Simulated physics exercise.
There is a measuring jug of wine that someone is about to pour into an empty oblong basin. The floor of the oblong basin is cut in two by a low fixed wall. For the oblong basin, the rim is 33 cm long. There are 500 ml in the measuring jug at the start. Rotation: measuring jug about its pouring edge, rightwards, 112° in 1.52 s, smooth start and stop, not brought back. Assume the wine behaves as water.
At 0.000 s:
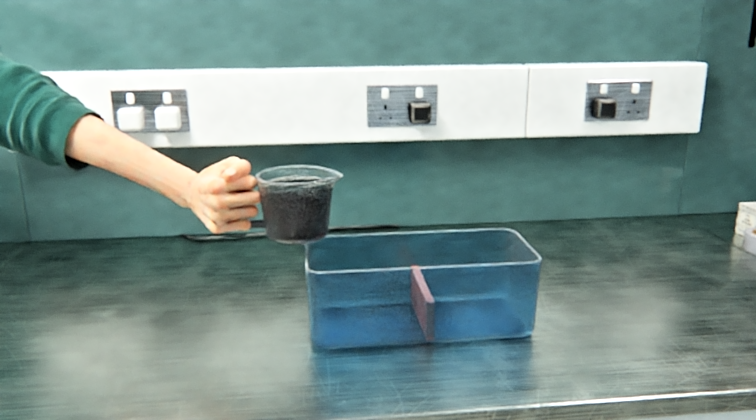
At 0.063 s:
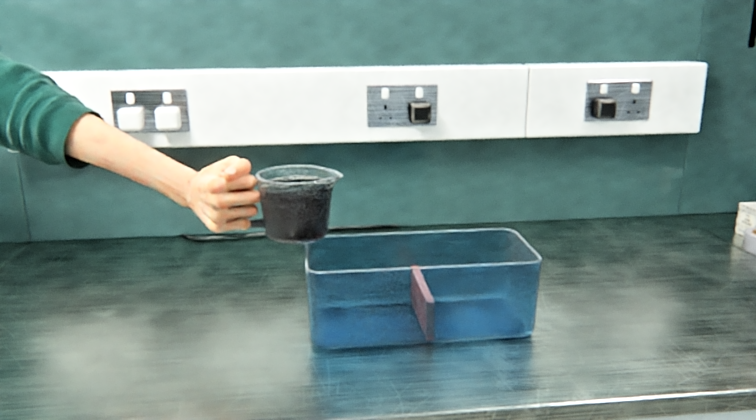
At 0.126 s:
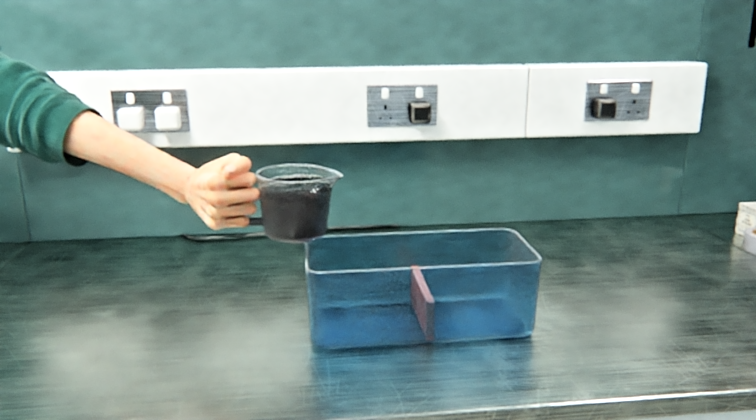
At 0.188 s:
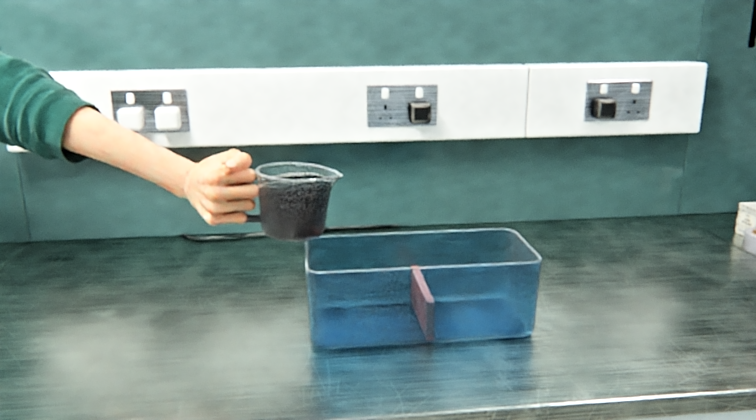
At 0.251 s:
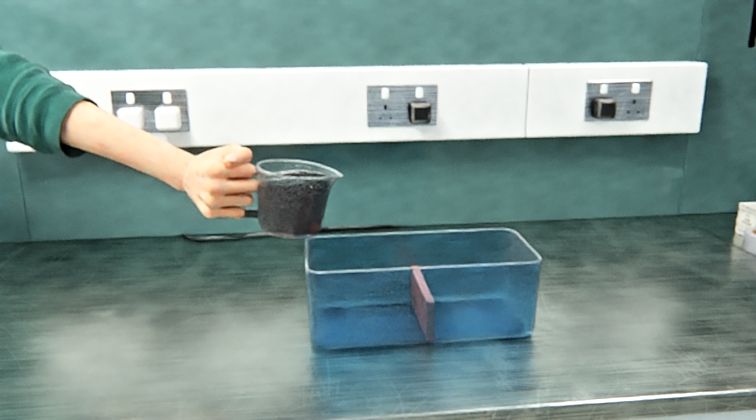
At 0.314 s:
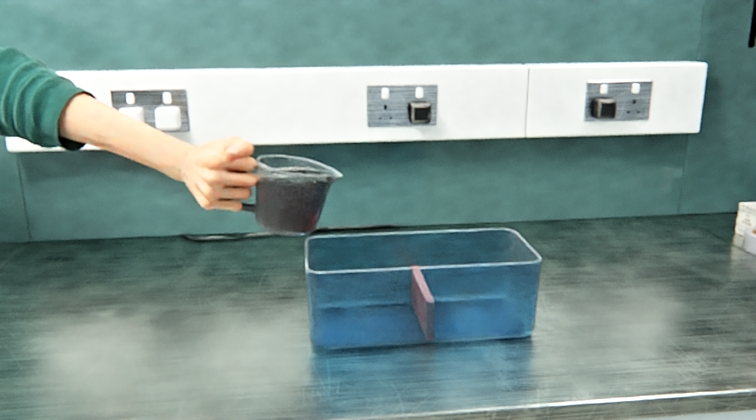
A hand in a green sleeve held a clear jug of dark liquid above the left end of an oblong basin with a reddish divider, then slowly tilted it slightly to the right.
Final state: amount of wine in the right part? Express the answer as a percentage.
Approximately 1 %.
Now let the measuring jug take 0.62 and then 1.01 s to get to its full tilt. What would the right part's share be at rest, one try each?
30 in a hundred, followed by 10 in a hundred.
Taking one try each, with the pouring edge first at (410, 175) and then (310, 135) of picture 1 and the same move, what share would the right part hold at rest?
About 100 %, then about 5 %.
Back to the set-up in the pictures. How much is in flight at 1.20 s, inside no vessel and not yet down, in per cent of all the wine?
Roughly 18 %.
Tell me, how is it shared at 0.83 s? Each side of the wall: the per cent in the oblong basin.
Lab note: Left near 12, right near 0.
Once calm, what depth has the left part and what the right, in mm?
On the left it stands about 20 mm, on the right about 0 mm.
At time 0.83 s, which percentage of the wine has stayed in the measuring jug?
Around 68 percent.
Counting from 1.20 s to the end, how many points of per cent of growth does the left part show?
24 %.
After 0.83 s the tilt is 64° and 68 per cent is still to pour, 11 is left of the wall and 0 right of it.
After 1.20 s the tilt is 100° and 10 per cent is still to pour, 72 is left of the wall and 1 right of it.
After 1.59 s the tilt is 112° and 0 per cent is still to pour, 96 is left of the wall and 1 right of it.
After 2.02 s the tilt is 112° and 0 per cent is still to pour, 96 is left of the wall and 1 right of it.
In the end 96 per cent lies left of the wall, 1 right of it and 2 outside.
